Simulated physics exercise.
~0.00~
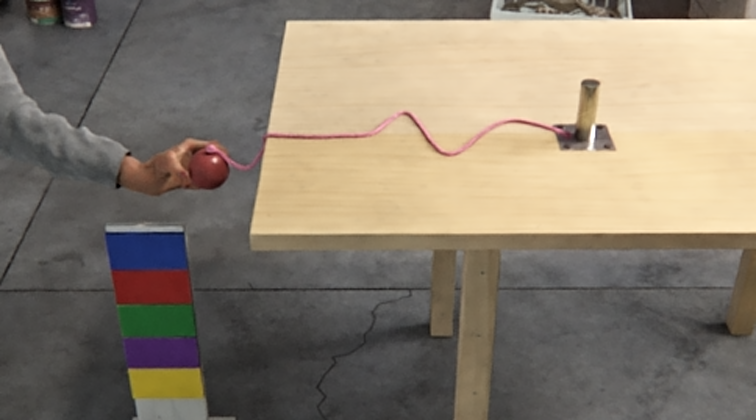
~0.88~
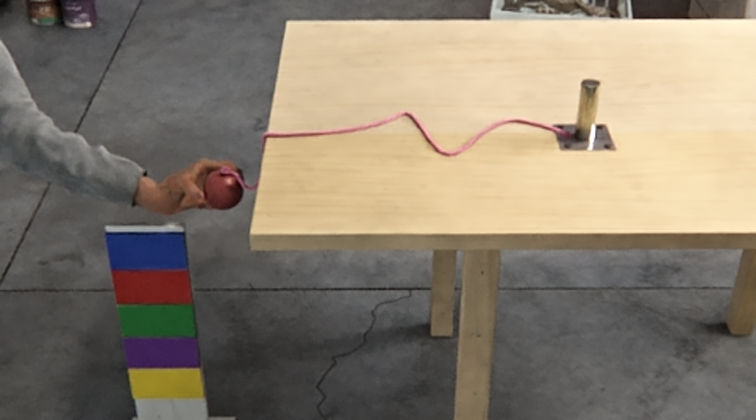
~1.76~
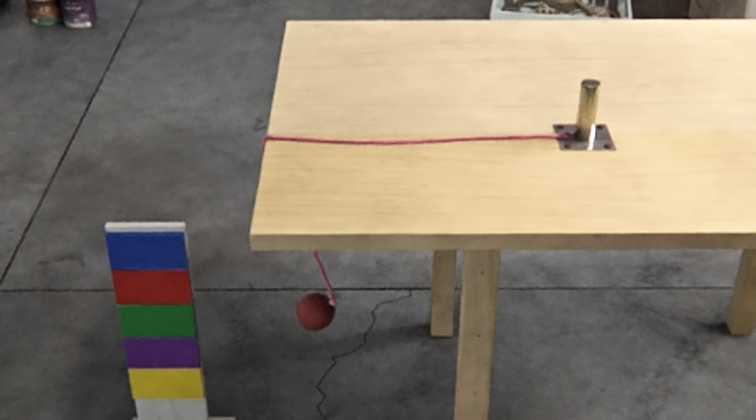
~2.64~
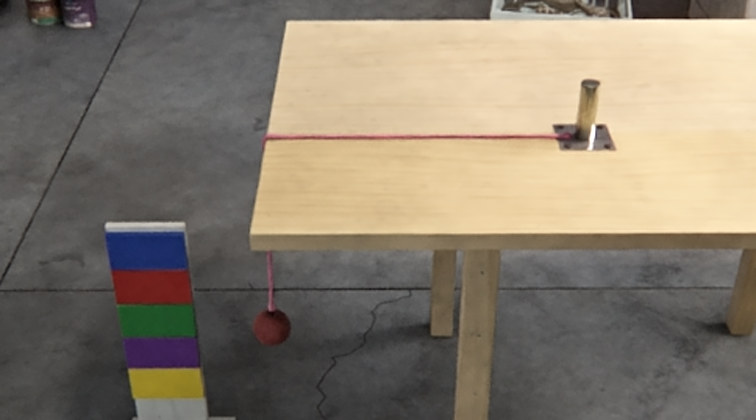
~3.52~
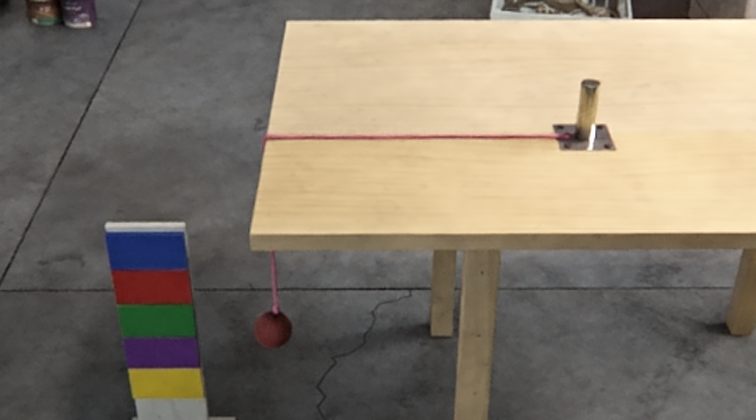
A workshop-like space with a grey concrete floor is seen from slightly above, with a pale wooden table on the right. A loose pink cord runs across the tabletop from a short metal post to a round red object held by a hand beyond the left edge, above an upright scale banded blue, red, green, purple and yellow. The hand moves slightly right and down, then lets go and leaves the view. The object drops and swings beneath the table as the cord straightens. It comes back left and hangs below the edge, its middle level with the green band.
